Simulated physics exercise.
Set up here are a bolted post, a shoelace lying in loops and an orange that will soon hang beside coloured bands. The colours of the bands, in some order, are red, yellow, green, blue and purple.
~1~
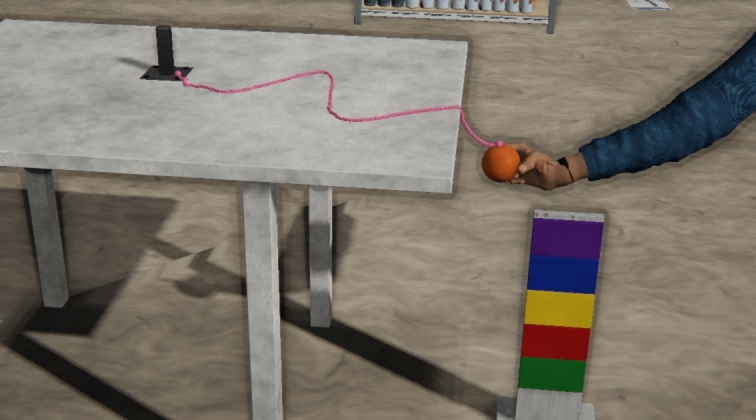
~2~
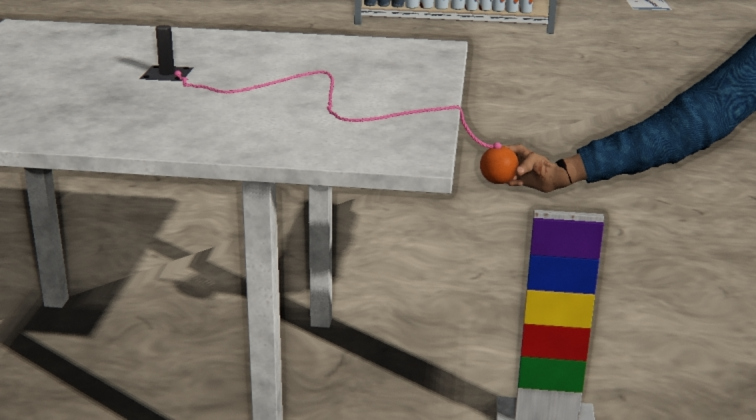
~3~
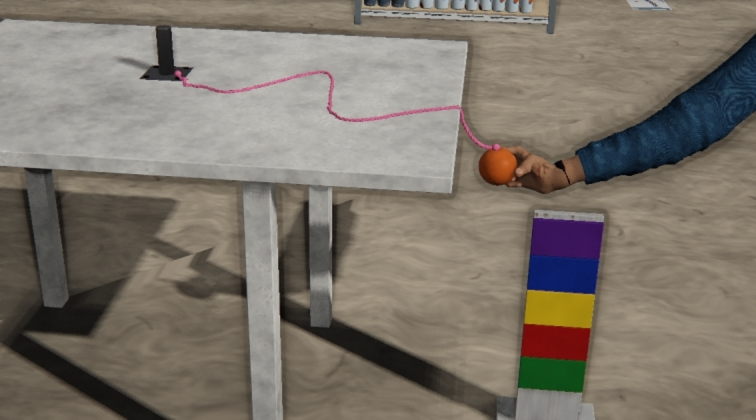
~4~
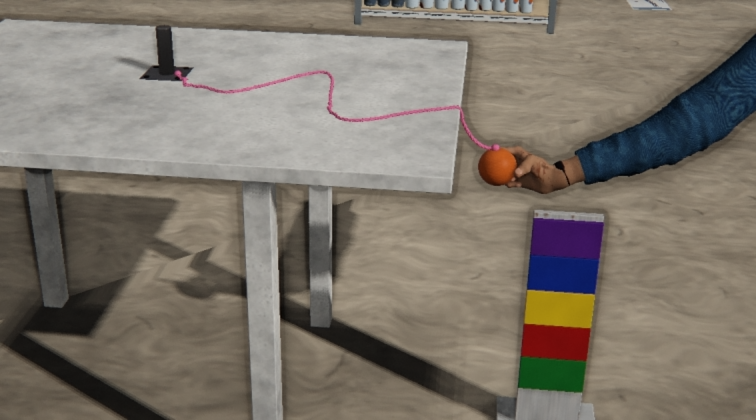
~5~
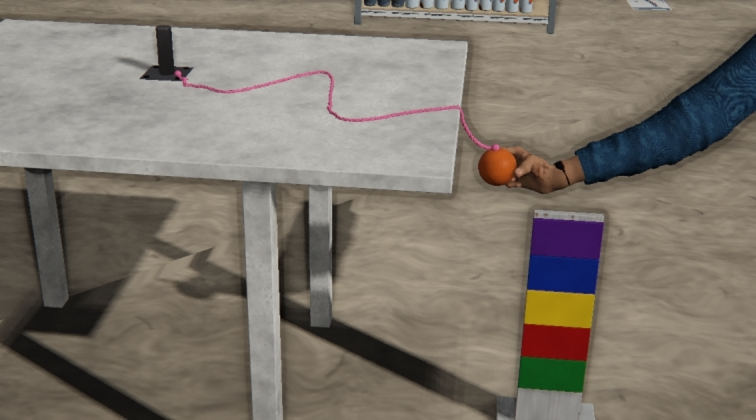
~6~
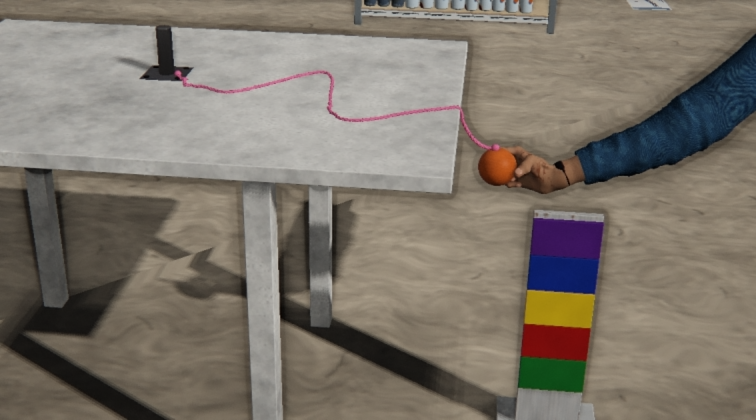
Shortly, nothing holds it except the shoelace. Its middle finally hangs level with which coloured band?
With the red band.
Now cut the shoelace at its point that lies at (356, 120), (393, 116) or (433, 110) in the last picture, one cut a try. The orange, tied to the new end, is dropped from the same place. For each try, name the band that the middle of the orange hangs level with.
Lab note - try 1: No band; try 2: Purple; try 3: Blue.
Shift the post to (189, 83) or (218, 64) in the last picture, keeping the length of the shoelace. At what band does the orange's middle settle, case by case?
Try one - green; try two - green.
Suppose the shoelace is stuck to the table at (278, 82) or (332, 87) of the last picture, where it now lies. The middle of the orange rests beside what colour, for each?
Results, in sequence: Yellow / blue.
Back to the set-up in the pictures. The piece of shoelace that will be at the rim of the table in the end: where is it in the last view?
It's the piece you see at (331, 101).
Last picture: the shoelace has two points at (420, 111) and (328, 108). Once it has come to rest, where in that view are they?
I'd say about (454, 227) for one and about (460, 126) for the other.
Soon after, orange near (450, 299); level with yellow.
After that, orange near (447, 319); level with red.
In the end, orange near (443, 324); level with red. Its middle rests at the red band.
